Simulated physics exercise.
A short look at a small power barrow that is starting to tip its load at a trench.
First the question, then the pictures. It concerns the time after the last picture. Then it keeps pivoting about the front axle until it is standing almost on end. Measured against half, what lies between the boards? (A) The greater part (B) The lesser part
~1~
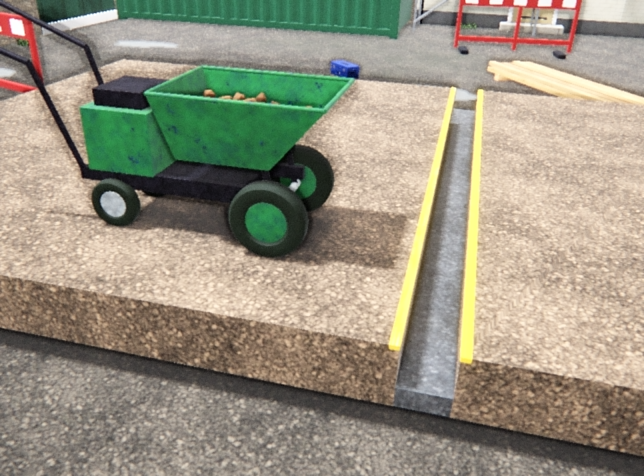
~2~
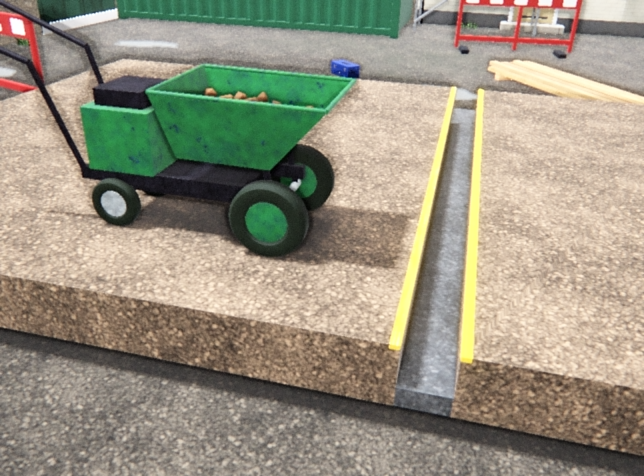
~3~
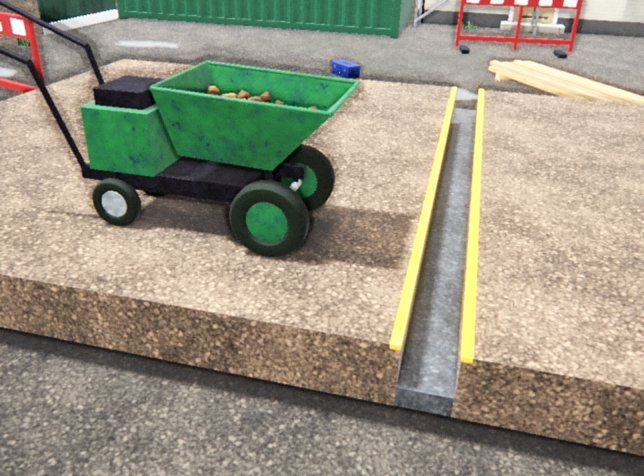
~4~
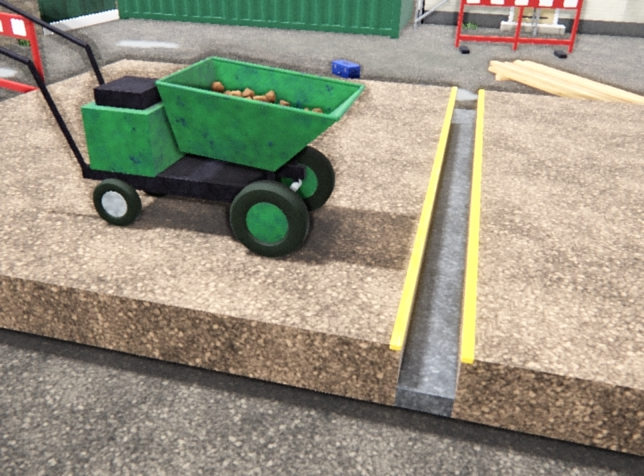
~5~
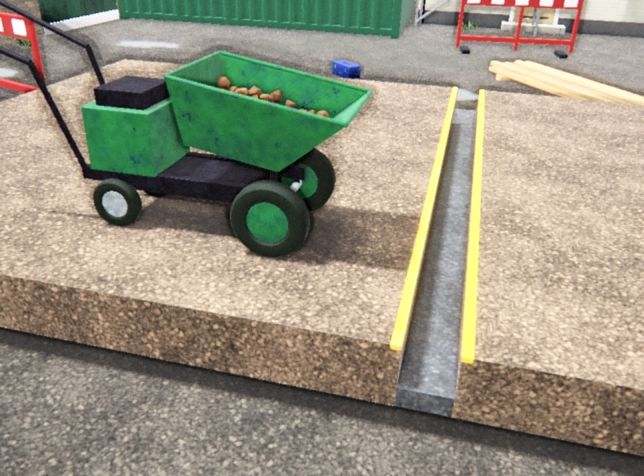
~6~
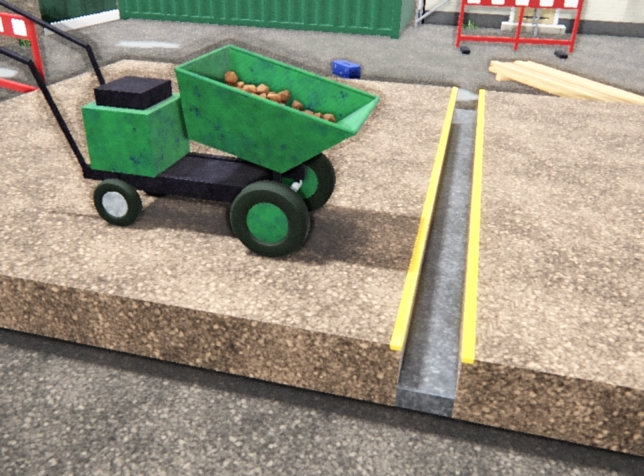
Option A: The greater part.
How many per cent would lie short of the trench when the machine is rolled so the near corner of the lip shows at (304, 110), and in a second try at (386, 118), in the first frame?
About 30 % and 0 %.
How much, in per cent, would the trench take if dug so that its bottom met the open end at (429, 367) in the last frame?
Close to 60 per cent, I reckon.
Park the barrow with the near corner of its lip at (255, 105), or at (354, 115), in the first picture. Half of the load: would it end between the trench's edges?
So the first stop would give short of the halfway mark, while the second would give past the halfway mark.
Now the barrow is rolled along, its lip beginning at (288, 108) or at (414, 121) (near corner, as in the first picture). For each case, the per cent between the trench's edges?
Roughly 40 percent the first time, roughly 0 percent the second.
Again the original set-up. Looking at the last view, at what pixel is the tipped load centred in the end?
I'd mark it at roughly (440, 272).
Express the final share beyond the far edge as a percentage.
About 0 %.
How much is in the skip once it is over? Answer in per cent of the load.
I reckon some 5 percent.
Just after the last frame, skip tipped well over; every one in the skip.
A moment on, skip tipped steeply; almost all in the skip; just a few short of the trench; just a few in or heaped over the trench.
Further on, skip tipped right over; about a tenth in the skip; about a tenth short of the trench; the larger part in or heaped over the trench; just a few beyond it.
When it is over, skip tipped right over; about a tenth in the skip; about a tenth short of the trench; the larger part in or heaped over the trench; just a few beyond it.
